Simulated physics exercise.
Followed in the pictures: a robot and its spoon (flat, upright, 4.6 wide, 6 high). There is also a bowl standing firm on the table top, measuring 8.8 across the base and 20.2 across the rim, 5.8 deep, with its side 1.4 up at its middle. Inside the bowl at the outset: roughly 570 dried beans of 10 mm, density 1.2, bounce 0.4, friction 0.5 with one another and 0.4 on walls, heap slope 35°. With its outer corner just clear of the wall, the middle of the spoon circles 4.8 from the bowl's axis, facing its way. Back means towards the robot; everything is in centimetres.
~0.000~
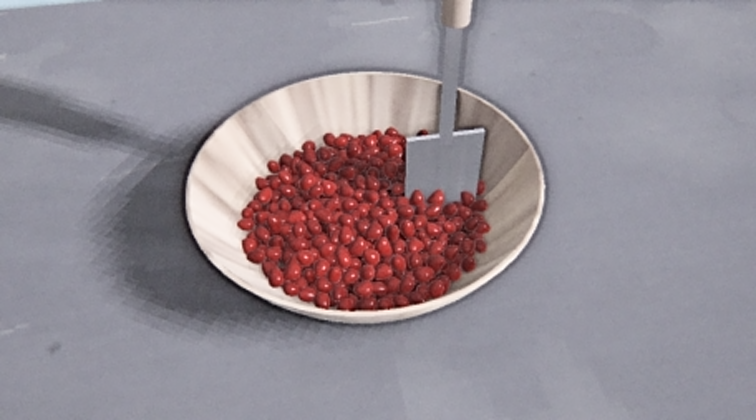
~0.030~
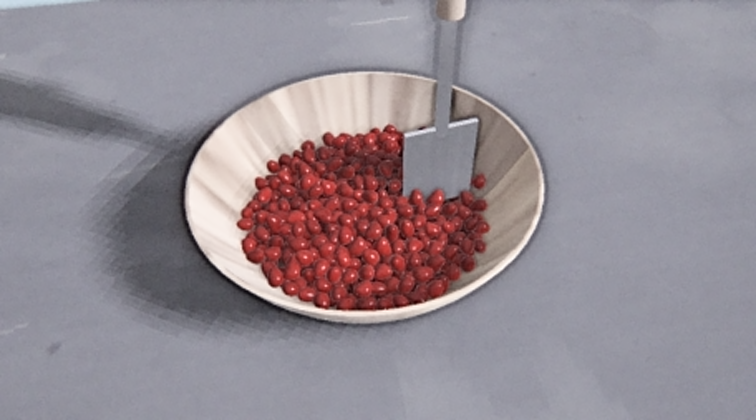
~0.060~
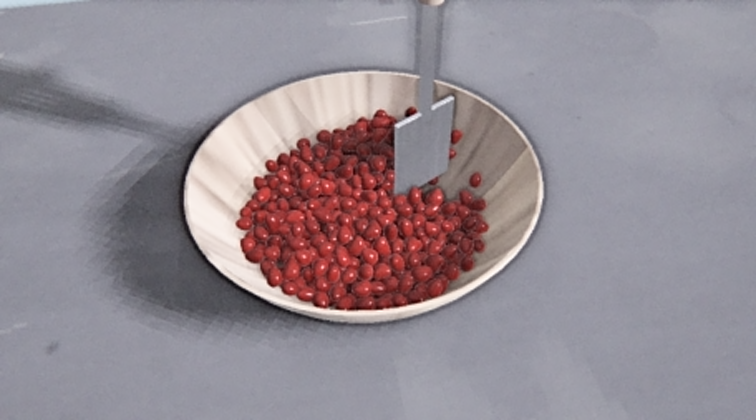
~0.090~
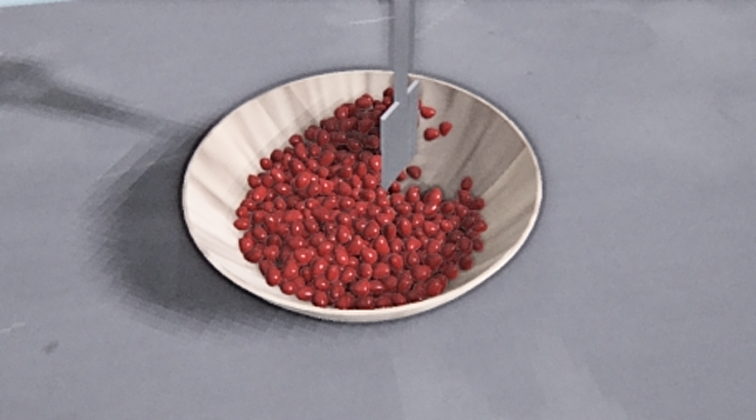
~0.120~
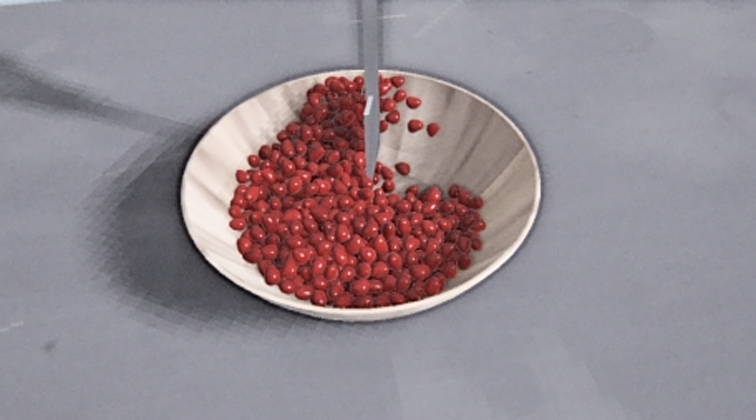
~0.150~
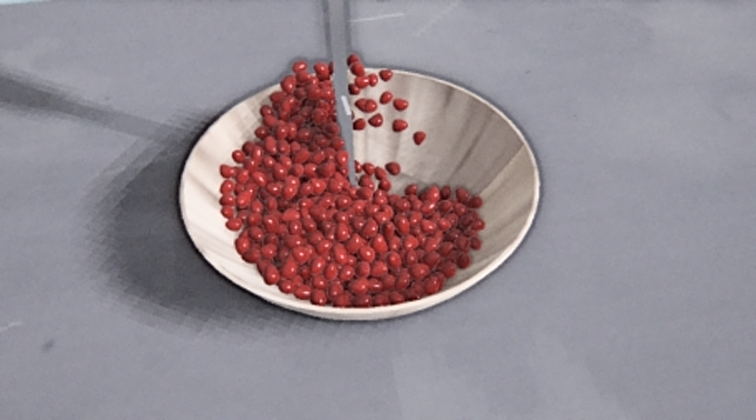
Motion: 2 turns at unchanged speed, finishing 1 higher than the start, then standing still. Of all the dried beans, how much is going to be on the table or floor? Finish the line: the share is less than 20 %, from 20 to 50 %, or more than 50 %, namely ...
The share is from 20 to 50 %.
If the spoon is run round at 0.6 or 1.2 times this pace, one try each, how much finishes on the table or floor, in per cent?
I'd expect near 10 per cent, then near 40 per cent.
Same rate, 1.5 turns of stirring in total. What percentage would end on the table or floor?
That would give some 25 percent.
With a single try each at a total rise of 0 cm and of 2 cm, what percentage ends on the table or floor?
Roughly 40 percent, then roughly 25 percent.
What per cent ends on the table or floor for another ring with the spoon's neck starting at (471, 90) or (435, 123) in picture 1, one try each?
Near 10 and 15 in a hundred, one try each.
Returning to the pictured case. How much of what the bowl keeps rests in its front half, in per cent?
I'd put it near 50 per cent.
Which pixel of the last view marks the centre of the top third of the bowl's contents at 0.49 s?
Roughly pixel (474, 178).
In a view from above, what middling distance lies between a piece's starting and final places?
Some 10 centimetres or so.
After 0.49 s, 338° round, highest piece 10 above the table; 452 in the bowl, 84 on the table or floor, 30 in flight or on the tool.
After 0.83 s, 223° round, highest piece 9 above the table; 398 in the bowl, 165 on the table or floor, 3 in flight or on the tool.
After 1.20 s, 0° round, highest piece 5 above the table; 394 in the bowl, 172 on the table or floor.
After 1.90 s, 0° round, highest piece 5 above the table; 394 in the bowl, 172 on the table or floor.
At rest, 394 in the bowl, 172 on the table or floor. That is 30 % on the table or floor.
